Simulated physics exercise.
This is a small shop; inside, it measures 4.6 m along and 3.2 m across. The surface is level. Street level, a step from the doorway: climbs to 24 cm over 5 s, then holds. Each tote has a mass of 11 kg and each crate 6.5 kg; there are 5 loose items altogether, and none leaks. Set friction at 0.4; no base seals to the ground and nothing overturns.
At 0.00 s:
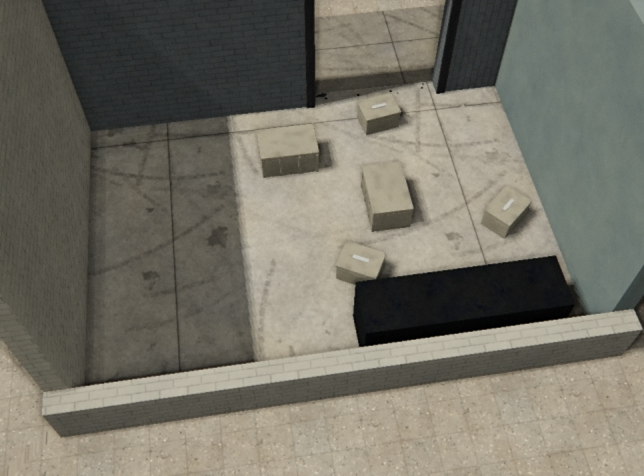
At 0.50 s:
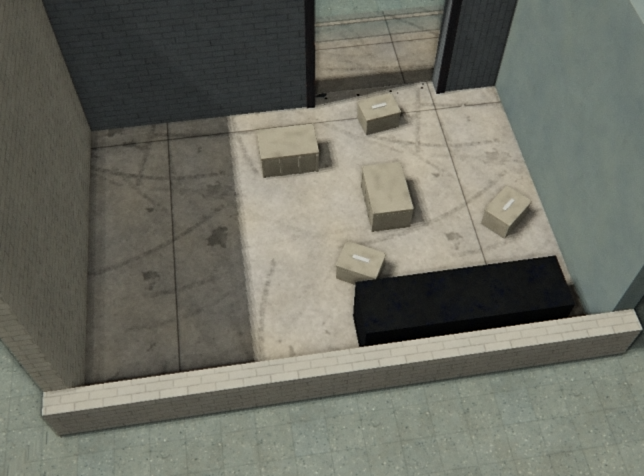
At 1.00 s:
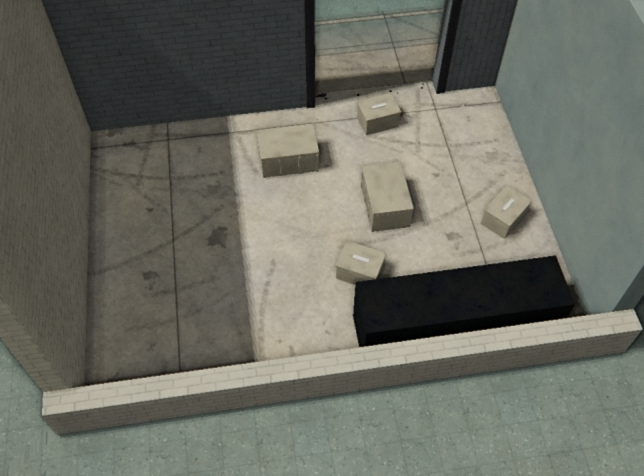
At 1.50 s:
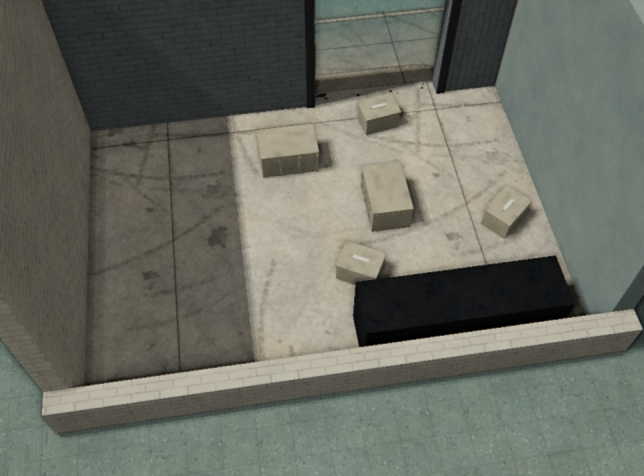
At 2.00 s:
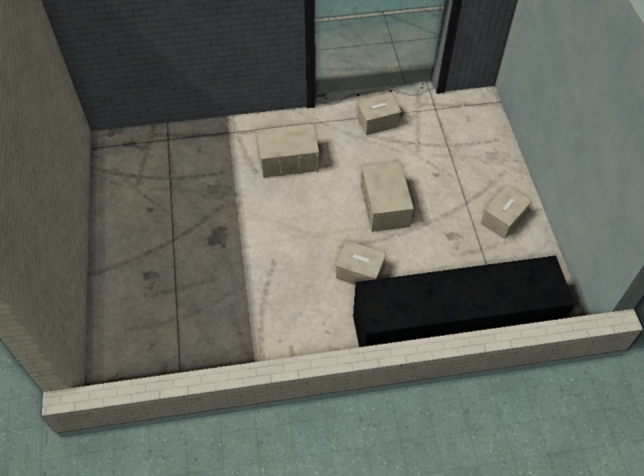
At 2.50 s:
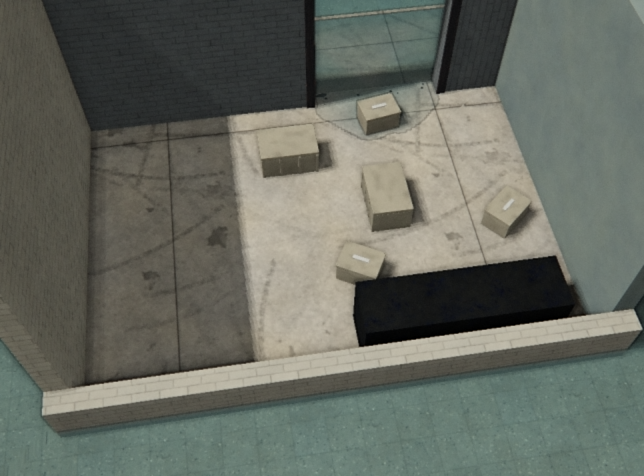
Blue-green water spreads over the pale paving outside a small walled shop, seen from high above by a still camera looking down past a low front wall. Inside, five tan boxes sit scattered on a stained, partly shaded floor, behind a long black block at lower right. The water deepens in colour, covers the ground beyond the back doorway, and edges just inside, while the boxes stay put.
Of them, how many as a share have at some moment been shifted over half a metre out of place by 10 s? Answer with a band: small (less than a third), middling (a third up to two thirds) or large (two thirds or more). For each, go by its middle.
Large.
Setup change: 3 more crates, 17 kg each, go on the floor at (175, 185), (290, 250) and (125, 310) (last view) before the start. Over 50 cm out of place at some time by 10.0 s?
Taking them in the given order: Smaller, then greater, then greater.
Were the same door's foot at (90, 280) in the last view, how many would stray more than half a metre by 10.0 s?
Then it comes to 5.
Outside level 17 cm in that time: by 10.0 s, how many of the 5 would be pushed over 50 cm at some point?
In that case the number is 5.
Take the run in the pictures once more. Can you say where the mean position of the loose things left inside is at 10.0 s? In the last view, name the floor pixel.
Close to (250, 298).
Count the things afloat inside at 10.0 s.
I get 5.
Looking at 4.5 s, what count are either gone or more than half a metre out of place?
The count is 1.
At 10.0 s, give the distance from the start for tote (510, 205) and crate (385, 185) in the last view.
The first is 100 cm from its start, the second 250 cm.
After 3.5 s 0 of 5 are over 50 cm from their spots; 0 afloat.
After 4.5 s 1 of 5 are over 50 cm from their spots; 0 afloat.
After 7.0 s 5 of 5 are over 50 cm from their spots; 3 afloat.
After 10.0 s 5 of 5 are over 50 cm from their spots, and 5 have been at some point; 5 afloat.
